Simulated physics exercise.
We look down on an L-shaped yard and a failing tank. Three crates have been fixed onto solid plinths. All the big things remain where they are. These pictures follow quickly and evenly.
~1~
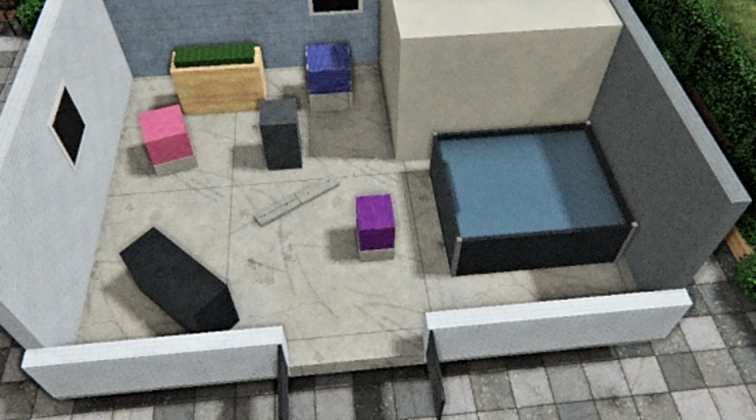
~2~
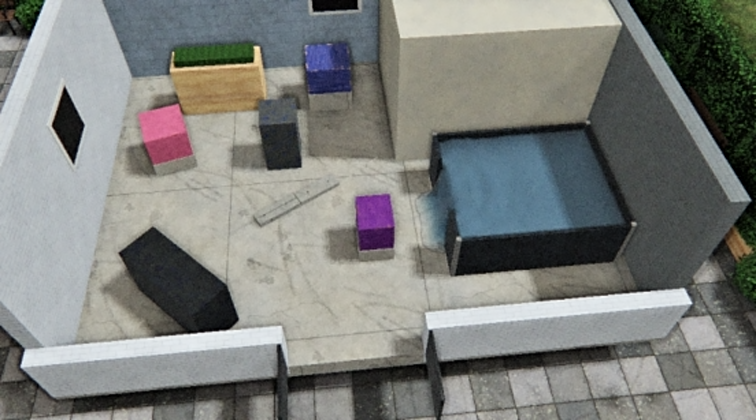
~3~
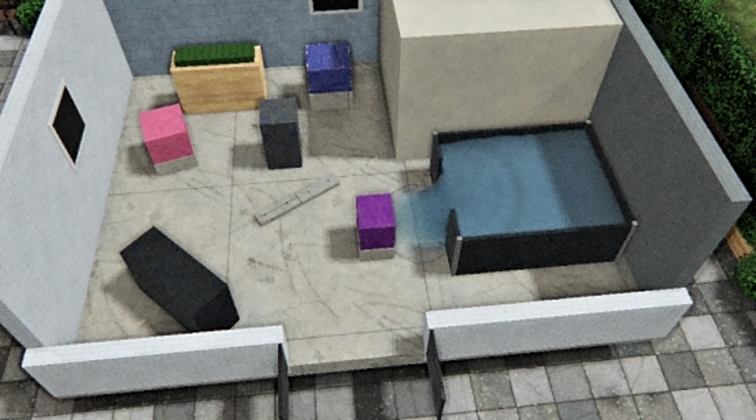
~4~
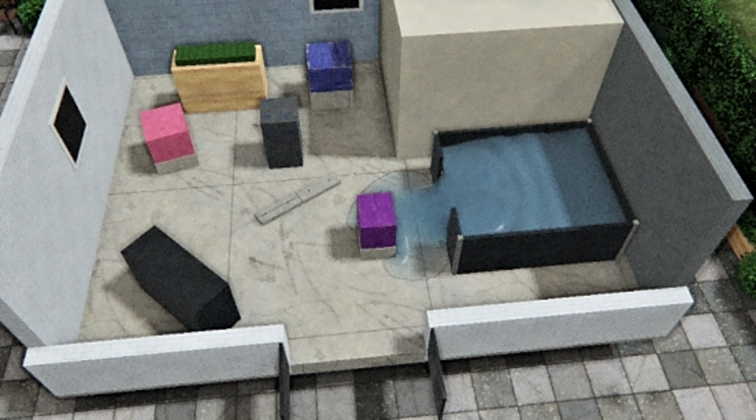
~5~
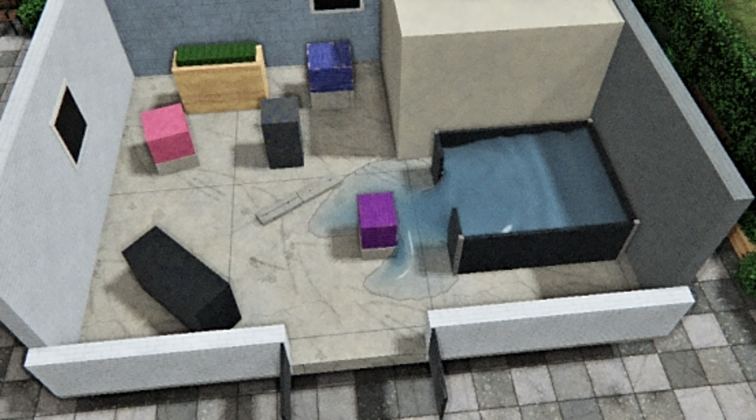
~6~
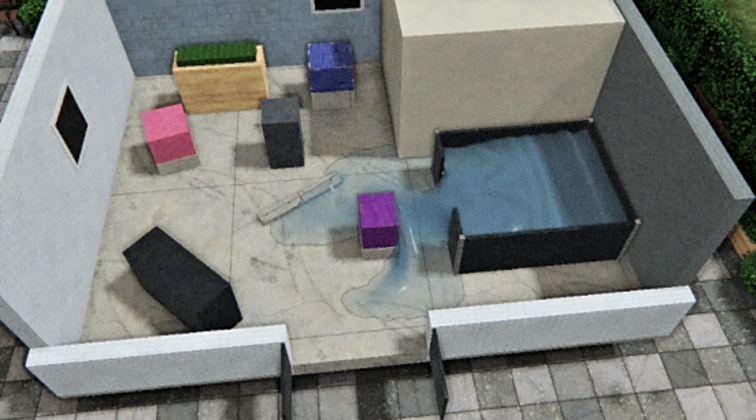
Water poured out through a gap in the left side of the dark open tank, ran around the purple block, and spread left across the pale yard floor and toward the low front wall.
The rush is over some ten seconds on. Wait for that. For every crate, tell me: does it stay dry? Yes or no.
Here is how it goes: The pink crate, yes, it stays dry; the blue crate, yes, it stays dry; the purple crate, no, it gets wet.
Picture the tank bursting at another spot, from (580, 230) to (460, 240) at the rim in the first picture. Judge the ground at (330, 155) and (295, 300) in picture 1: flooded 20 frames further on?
Note, points in order: Unreached; soaked.
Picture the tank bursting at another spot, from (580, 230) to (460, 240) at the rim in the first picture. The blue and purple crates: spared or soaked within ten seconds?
First the blue crate: It is never reached; then the purple crate: It is never reached.
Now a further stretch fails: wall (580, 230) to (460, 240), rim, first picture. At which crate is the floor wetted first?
It's the one in purple.
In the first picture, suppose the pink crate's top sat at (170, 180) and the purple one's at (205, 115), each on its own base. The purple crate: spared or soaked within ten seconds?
Result - the purple crate avoids the flood.
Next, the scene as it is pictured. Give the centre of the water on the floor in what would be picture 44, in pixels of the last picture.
Somewhere near (362, 199).
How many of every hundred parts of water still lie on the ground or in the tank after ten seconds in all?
I'd put it at about 80 per cent.
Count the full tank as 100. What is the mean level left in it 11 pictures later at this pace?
Estimate: Close to 58 %.
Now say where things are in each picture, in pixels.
In the first picture, still water in the open tank at (528, 181).
In the second picture, water pours out at (444, 210) and has run to (426, 196).
In the third picture, water pours out at (445, 210) and has run to a hidden place.
In the fourth picture, water pours out at (445, 209) and has run to (351, 221).
In the fifth picture, the front is at (315, 221), out from the gap at (446, 208).
In the sixth picture, water pours out at (447, 208) and has run to (279, 221).
A moment on, water covers 40 % of the floor; the pink crate not reached, the blue crate not reached, the purple crate water round its plinth.
Next, water covers 60 % of the floor; the pink crate water round its plinth, the blue crate water round its plinth, the purple crate water round its plinth.
Then, water covers 85 % of the floor; the pink crate water round its plinth, the blue crate water round its plinth, the purple crate water round its plinth.
Later, water covers 100 % of the floor; the pink crate water round its plinth, the blue crate water round its plinth, the purple crate water round its plinth.
In the end, water covers 100 % of the floor; the pink crate stayed above the water, the blue crate stayed above the water, the purple crate was topped.
